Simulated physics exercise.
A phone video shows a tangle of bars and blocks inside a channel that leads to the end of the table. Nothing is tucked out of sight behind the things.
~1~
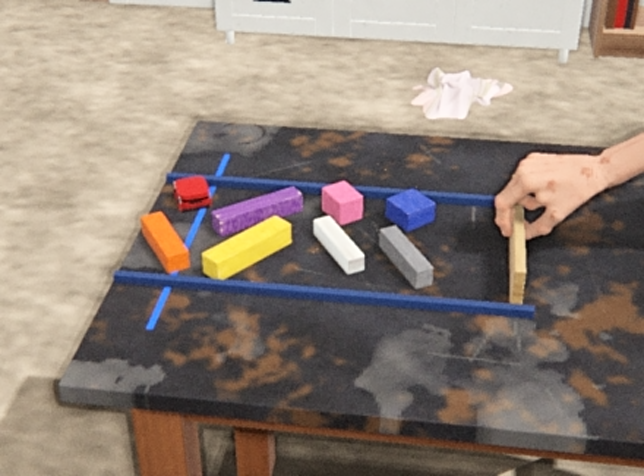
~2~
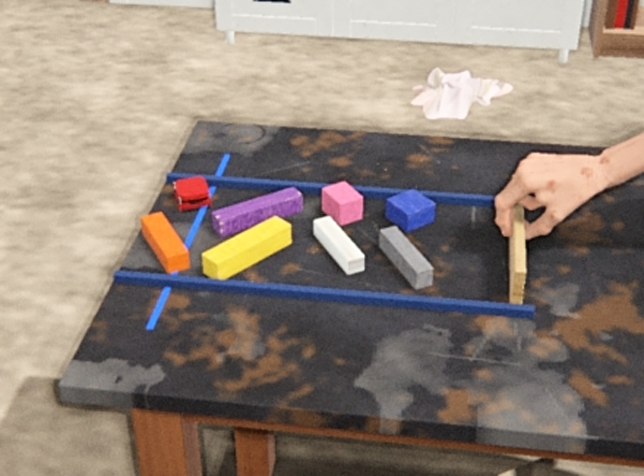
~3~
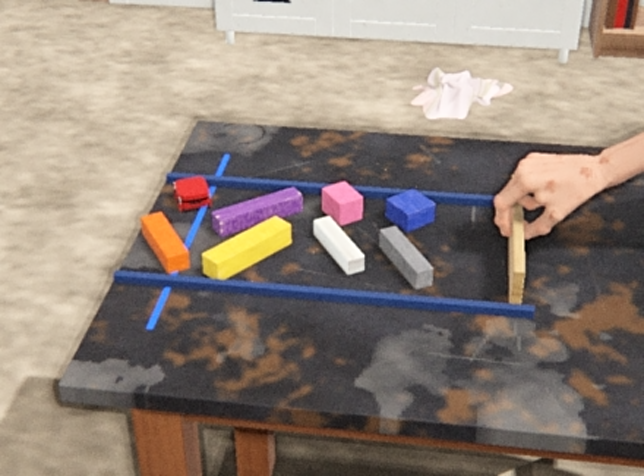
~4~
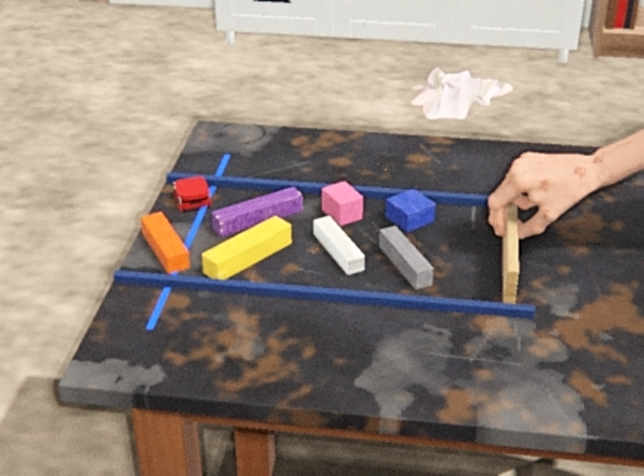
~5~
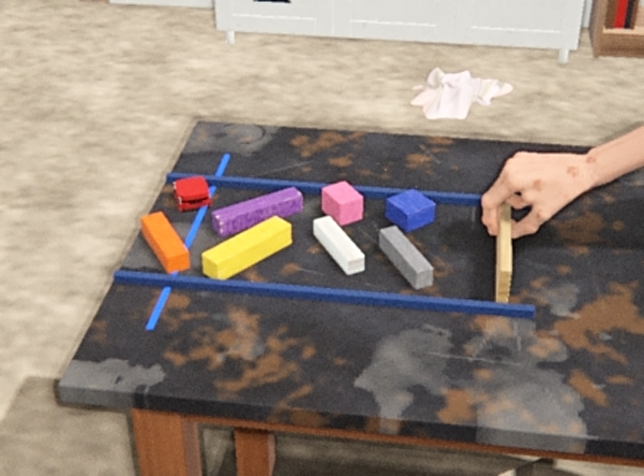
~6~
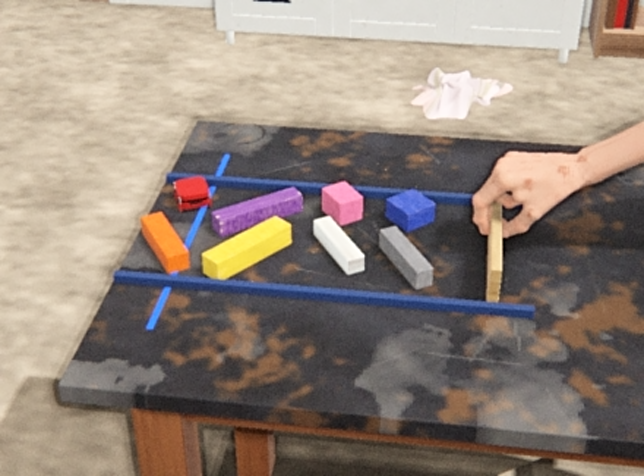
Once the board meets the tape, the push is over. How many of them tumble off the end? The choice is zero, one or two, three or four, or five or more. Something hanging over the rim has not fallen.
Most likely, three or possibly four will tumble down.
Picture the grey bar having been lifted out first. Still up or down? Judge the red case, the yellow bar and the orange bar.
Red case down, yellow bar still up, orange bar down.
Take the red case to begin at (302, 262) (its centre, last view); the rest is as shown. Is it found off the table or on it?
In the end it hangs on.
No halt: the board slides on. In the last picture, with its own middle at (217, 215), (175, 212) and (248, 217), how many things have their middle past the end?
2, 5 and 0.
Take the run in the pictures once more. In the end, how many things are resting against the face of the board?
It is in contact with 2.
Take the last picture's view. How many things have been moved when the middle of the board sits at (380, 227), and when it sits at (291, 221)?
Tally: First 4; then 6.
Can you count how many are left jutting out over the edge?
I count 2 overhanging.
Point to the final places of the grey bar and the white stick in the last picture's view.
Grey bar: (178, 237); white stick: (164, 229).
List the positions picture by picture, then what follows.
Orange bar (165, 242); red case (192, 195); purple bar (258, 211); board (517, 238); tape (193, 231), in the first picture.
Red case (192, 195); board (517, 238), in the second picture.
Purple bar (258, 211); grey bar (405, 257), in the third picture.
Orange bar (165, 242); pink block (342, 204), in the fourth picture.
Red case (192, 195); yellow bar (248, 249), in the fifth picture.
Orange bar (165, 242); red case (192, 195); purple bar (258, 211); board (495, 236); tape (193, 231), in the sixth picture.
A little later, none off yet; orange bar at rest near (165, 242); red case at rest near (192, 195); purple bar at rest near (257, 211).
When it is over, the number that fall off is three or four; down, purple bar, red case and orange bar.
